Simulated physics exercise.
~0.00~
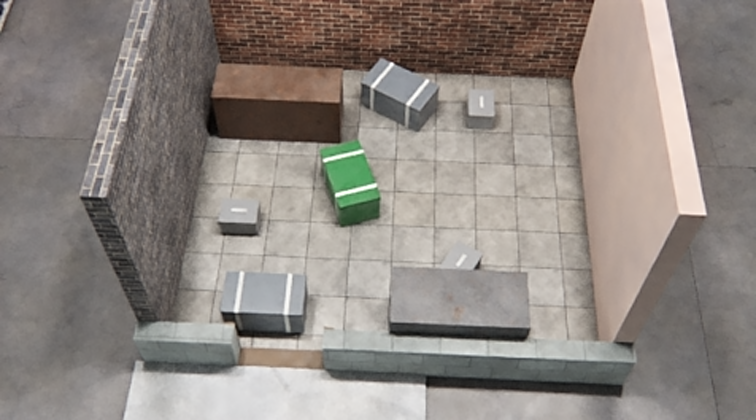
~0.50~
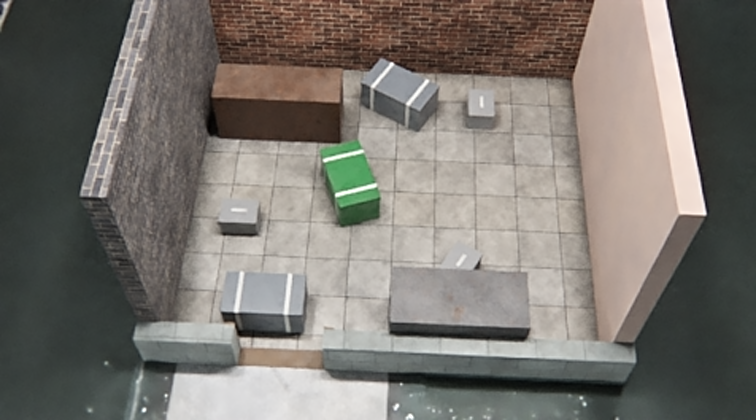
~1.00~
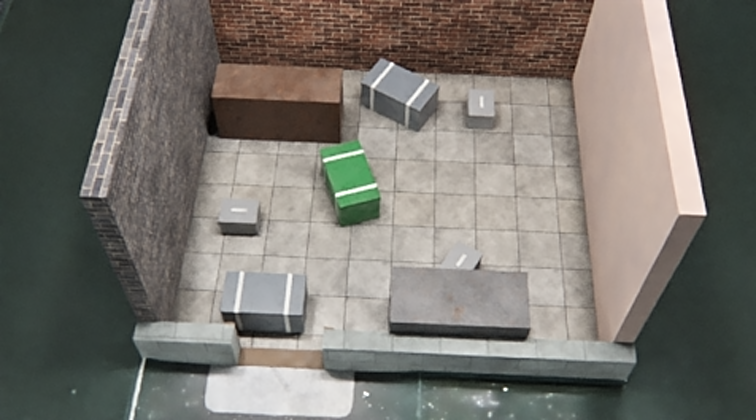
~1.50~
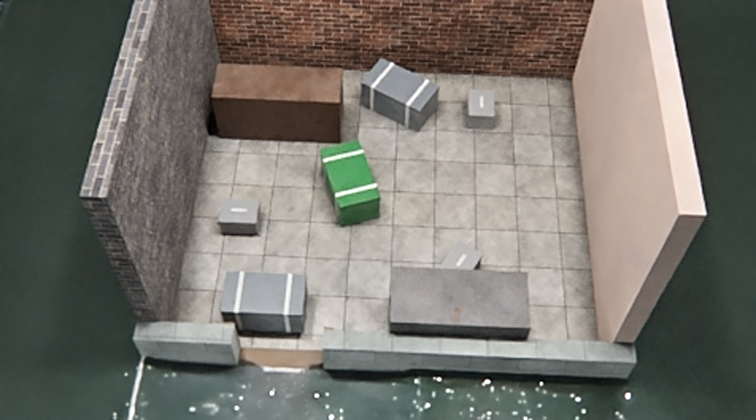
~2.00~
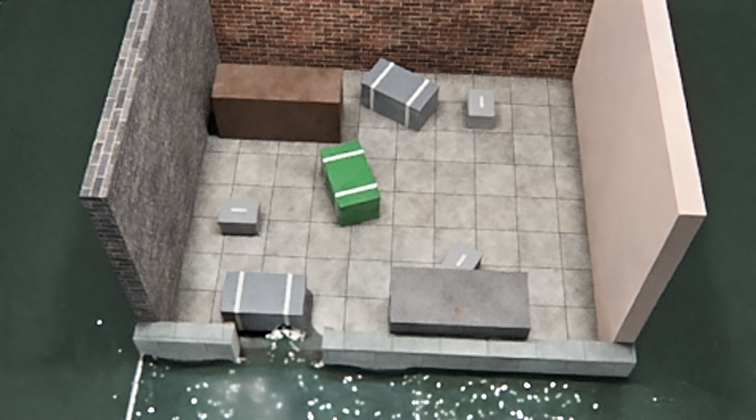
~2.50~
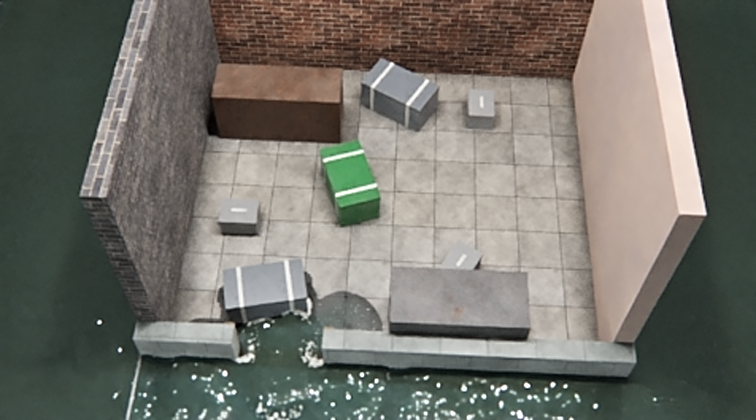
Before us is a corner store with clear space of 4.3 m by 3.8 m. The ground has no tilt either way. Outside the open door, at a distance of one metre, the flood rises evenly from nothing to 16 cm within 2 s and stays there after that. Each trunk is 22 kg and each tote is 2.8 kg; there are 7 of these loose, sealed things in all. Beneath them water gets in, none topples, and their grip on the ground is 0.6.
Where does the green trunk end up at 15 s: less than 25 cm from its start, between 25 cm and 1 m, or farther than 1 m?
It's set to be hauled off.
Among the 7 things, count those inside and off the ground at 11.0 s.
Of them, 6.
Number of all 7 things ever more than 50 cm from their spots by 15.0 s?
Count: 6.
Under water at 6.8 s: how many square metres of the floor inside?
Near 11.5 m2 in all.
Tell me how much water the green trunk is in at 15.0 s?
The depth there is around 8 cm.
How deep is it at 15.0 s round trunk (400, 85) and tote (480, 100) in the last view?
Depth approx. 8 cm / 9 cm.
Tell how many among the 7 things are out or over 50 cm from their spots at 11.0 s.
4.
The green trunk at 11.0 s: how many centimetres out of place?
It is about 120 cm out of place by then.
After 3.5 s the green trunk is near (350, 173), 0.0 m from its start, aground; 0 afloat.
After 6.8 s the green trunk is near (353, 171), 0.0 m from its start, aground; 2 afloat.
After 11.0 s the green trunk is near (451, 153), 1.1 m from its start, aground; 6 afloat.
After 15.0 s the green trunk is near (509, 164), 1.7 m from its start, afloat; 7 afloat.
